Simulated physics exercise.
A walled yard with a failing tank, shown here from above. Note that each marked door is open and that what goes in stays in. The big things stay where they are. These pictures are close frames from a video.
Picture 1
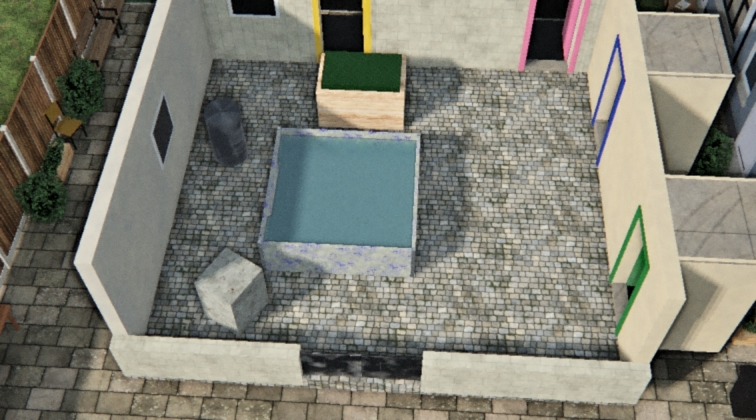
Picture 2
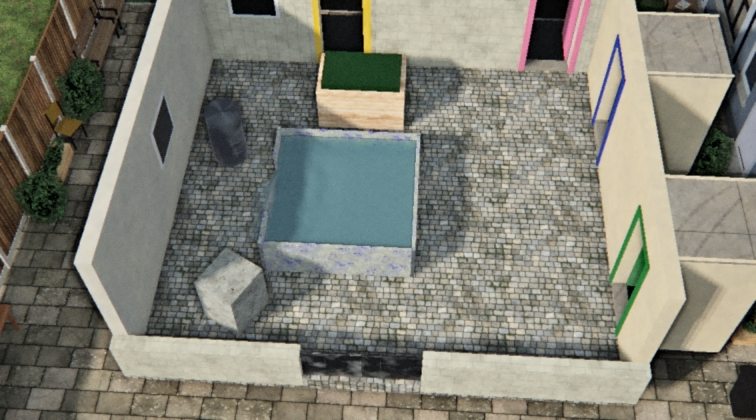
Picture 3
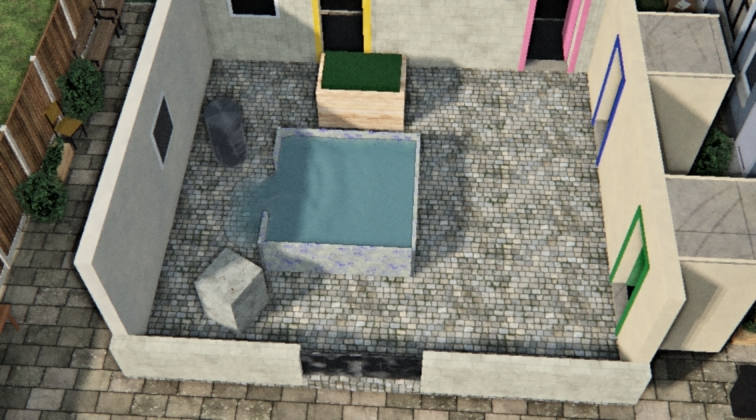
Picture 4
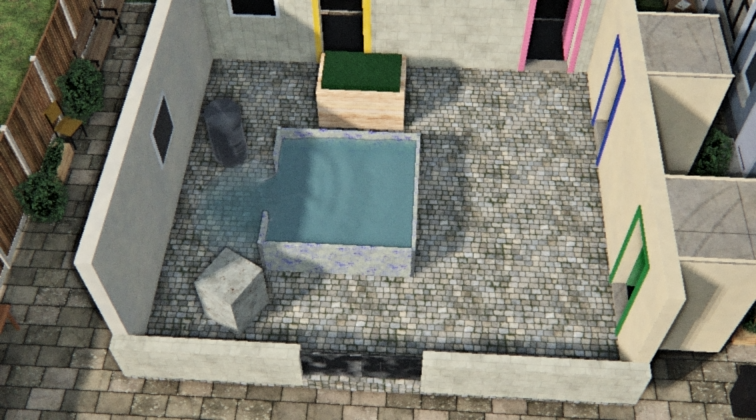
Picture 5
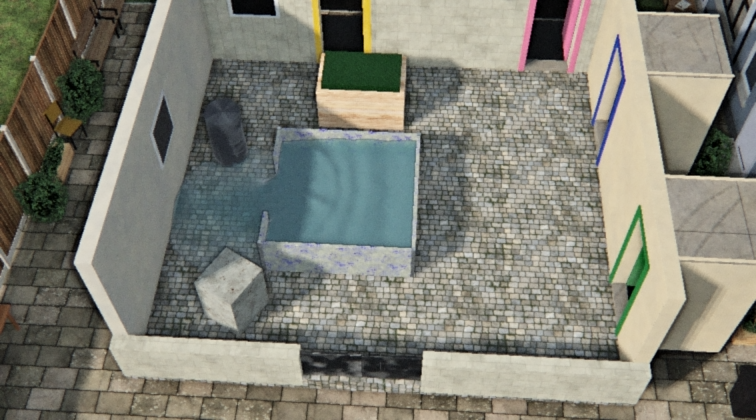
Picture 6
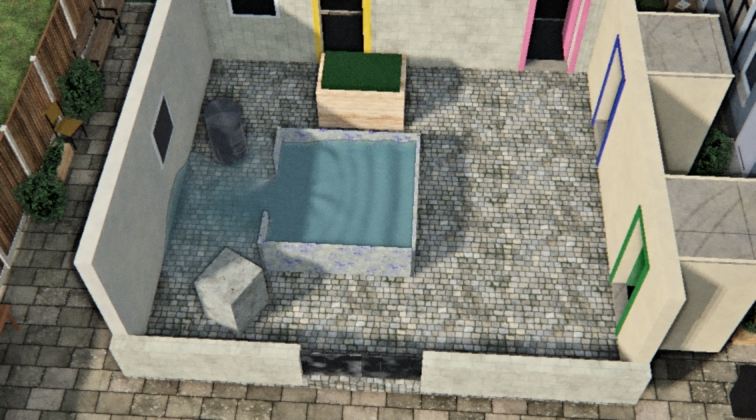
Water pours from a gap in the square tank's left side and spreads across the paving.
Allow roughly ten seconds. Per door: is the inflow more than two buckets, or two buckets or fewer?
Yellow door - more than two; blue door - two or fewer; green door - more than two; pink door - two or fewer.
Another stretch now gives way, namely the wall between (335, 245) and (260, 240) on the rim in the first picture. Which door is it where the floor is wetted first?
That's the green one.
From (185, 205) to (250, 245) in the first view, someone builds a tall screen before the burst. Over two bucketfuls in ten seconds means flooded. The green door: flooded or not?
Taken separately, green falls below the limit.
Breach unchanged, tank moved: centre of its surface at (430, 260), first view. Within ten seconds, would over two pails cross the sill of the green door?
I'd say the green door remains below.
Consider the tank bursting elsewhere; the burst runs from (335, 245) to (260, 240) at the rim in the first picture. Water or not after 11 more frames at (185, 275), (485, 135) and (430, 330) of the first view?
Log: Point 1 inundated; point 2 unreached; point 3 inundated.
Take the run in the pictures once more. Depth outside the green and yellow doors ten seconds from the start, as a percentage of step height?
Around 200 in a hundred for the first and 200 in a hundred for the second.
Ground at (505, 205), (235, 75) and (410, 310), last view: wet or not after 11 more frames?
Result, in the order given: Not wetted / wetted / not wetted.
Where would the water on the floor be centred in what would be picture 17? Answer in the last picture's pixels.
It's close to (289, 211).
A moment on, water covers 15 % of the floor; the yellow door not reached, the blue door not reached, the green door not reached, the pink door not reached.
Next, water covers 25 % of the floor; the yellow door not reached, the blue door not reached, the green door not reached, the pink door not reached.
Then, water covers 45 % of the floor; the yellow door under two buckets in, the blue door not reached, the green door not reached, the pink door not reached.
Later, water covers 80 % of the floor; the yellow door over two buckets in, the blue door not reached, the green door under two buckets in, the pink door wet at the sill, nothing in.
In the end, water covers 95 % of the floor; the yellow door over two buckets in, the blue door wet at the sill, nothing in, the green door far over two buckets in, the pink door wet at the sill, nothing in.
